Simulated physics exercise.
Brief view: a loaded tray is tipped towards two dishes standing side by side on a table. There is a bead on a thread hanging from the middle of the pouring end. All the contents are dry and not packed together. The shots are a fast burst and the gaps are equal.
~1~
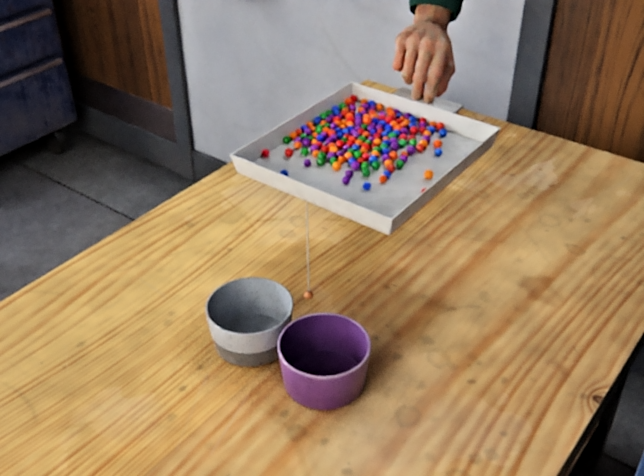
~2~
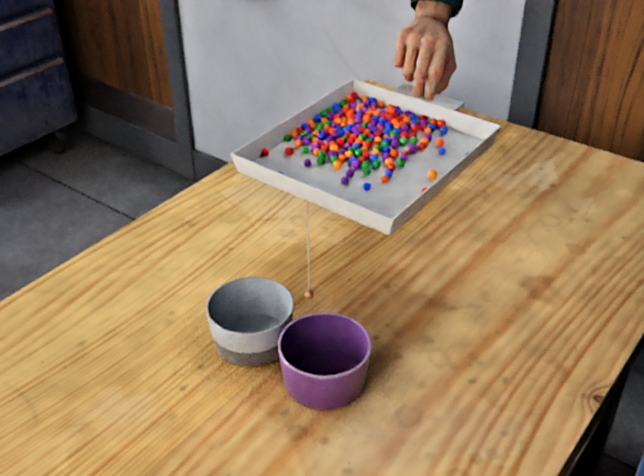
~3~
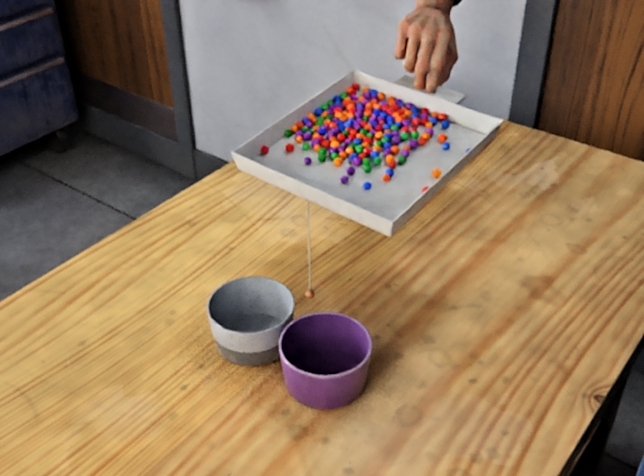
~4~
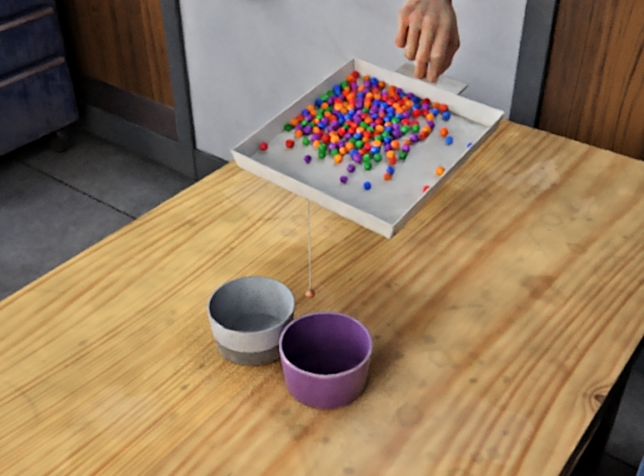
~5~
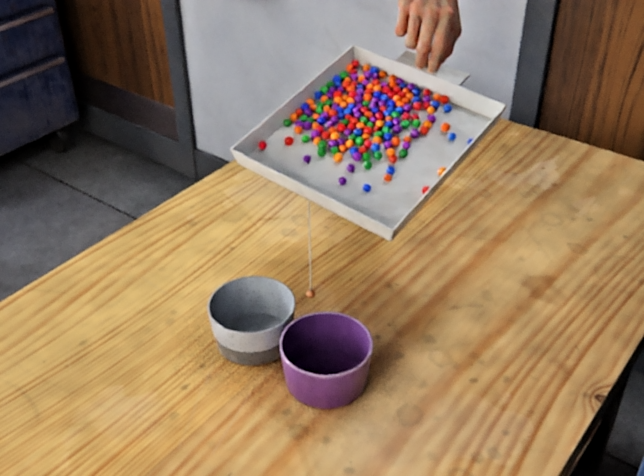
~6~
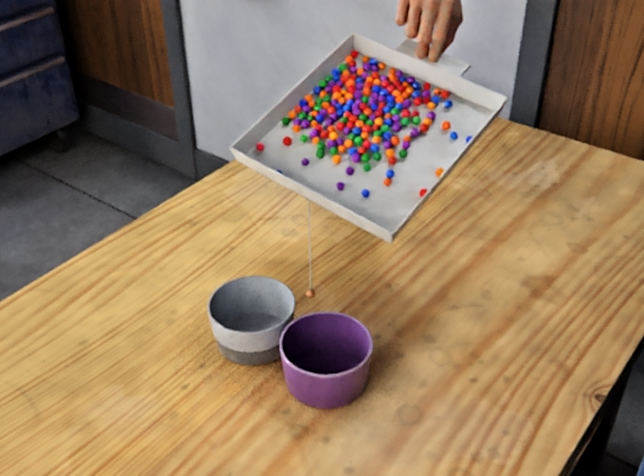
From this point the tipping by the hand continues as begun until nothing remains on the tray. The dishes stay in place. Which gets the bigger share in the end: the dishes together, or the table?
The dishes save the lesser portion.
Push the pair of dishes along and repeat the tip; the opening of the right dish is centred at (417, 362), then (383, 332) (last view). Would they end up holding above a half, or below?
Try 1: In excess of half; try 2: In excess of half.
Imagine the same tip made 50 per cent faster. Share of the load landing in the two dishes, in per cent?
Roughly 20 percent, give or take.
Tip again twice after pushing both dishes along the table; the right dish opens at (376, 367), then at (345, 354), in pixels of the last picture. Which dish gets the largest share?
Try 1: The dish to the right; try 2: The dish to the right.
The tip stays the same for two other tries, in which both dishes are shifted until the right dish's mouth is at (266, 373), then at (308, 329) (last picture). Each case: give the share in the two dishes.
Trial 1: 0 percent; trial 2: 10 percent.
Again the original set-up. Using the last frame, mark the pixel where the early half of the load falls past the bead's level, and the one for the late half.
Earlier half at (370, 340), later half at (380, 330).
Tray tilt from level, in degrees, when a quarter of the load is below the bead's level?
Angle reached: About 70°.
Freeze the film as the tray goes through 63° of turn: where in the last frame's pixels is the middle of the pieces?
I'd put the middle of the pieces at roughly (370, 226).
Soon after the last picture, tray tipped steeply; most on the tray; a small part in the right dish; a small part outside both; a small part in the air.
A little later, tray tipped past a quarter turn; a small part on the tray; about a third in the right dish; about half outside both; a small part in the air.
Later still, tray tipped past a quarter turn; about a third in the right dish; a stray few in the left dish; about two thirds outside both.
By the end, tray tipped past a quarter turn; about a third in the right dish; a stray few in the left dish; about two thirds outside both.
